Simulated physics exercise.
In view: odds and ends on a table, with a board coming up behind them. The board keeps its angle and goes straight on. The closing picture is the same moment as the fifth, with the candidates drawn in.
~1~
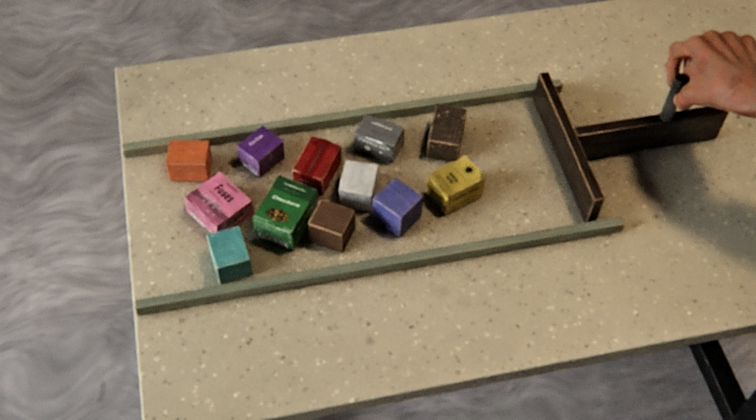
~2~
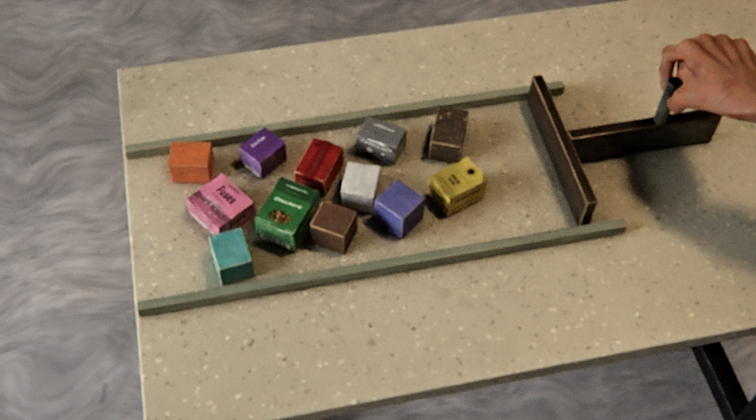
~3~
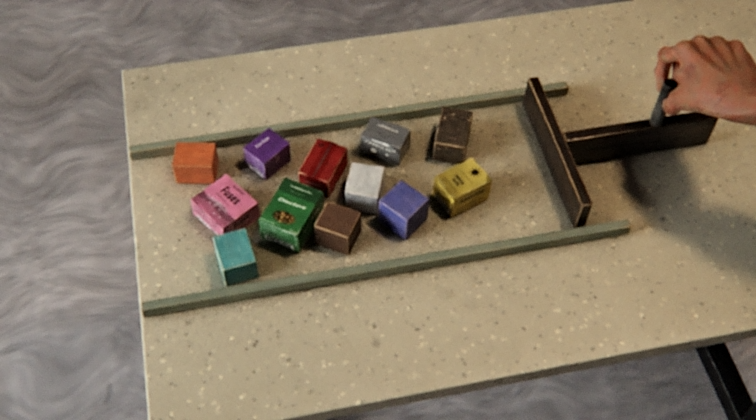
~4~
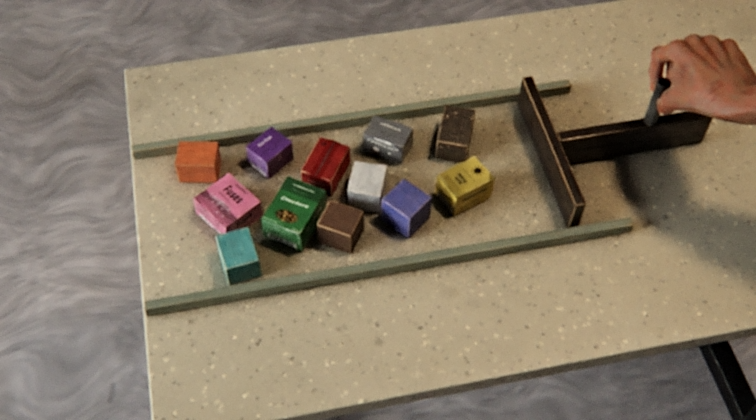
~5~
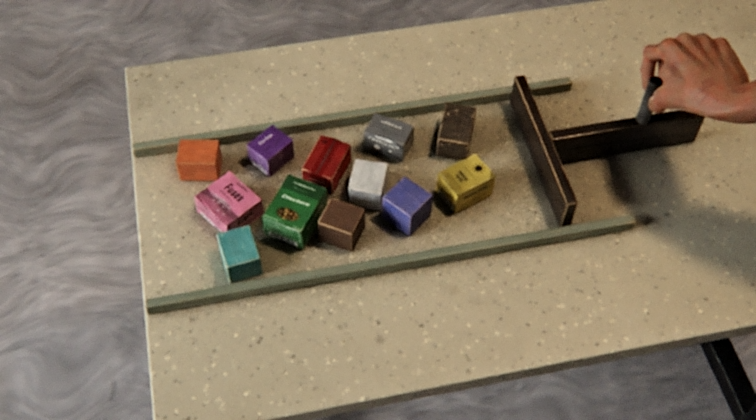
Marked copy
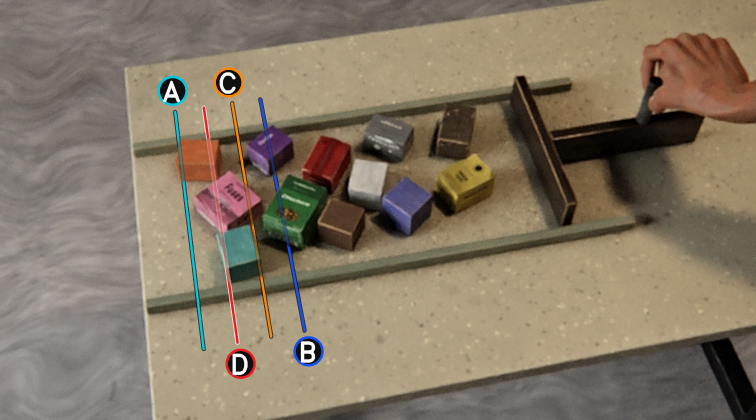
A hand at the right grips a dark T-shaped board and slides it slowly left between two pale green rails on a speckled tabletop, seen from above at a slant. Ahead of it sit scattered blocks and packets: orange, pink and teal at left, purple, green, red, white, grey and brown mid-table, blue, yellow and black nearer the board. They stay untouched while the view drifts very slightly.
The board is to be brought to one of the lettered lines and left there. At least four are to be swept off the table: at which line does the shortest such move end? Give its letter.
D is the first line that does it.
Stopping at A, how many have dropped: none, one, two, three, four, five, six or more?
By then, six or more.
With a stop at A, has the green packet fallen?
By then, yes.
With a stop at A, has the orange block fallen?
Yes.
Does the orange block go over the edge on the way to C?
By then, yes.
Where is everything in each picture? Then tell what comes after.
Yellow box (456, 185); pink box (220, 206); black block (447, 133), in the first picture.
Board (564, 136); orange block (191, 163), in the second picture.
Board (559, 138); brown block (338, 228), in the third picture.
Board (553, 137); white block (368, 187), in the fourth picture.
Board (545, 136); grey packet (389, 138); green packet (295, 211); red box (327, 165), in the fifth picture.
On the copy, A at (188, 220); B at (281, 205); C at (250, 210); D at (219, 215).
On D. First, board (431, 154); grey packet (354, 141); blue block (390, 220).
Then, board (314, 173); pink box (166, 208); turquoise block (181, 268).
Finally, board (220, 188); green packet over the edge; turquoise block over the edge; six fallen.
By contrast, A drops nine, but is farther than needed; B drops none; C drops only three.
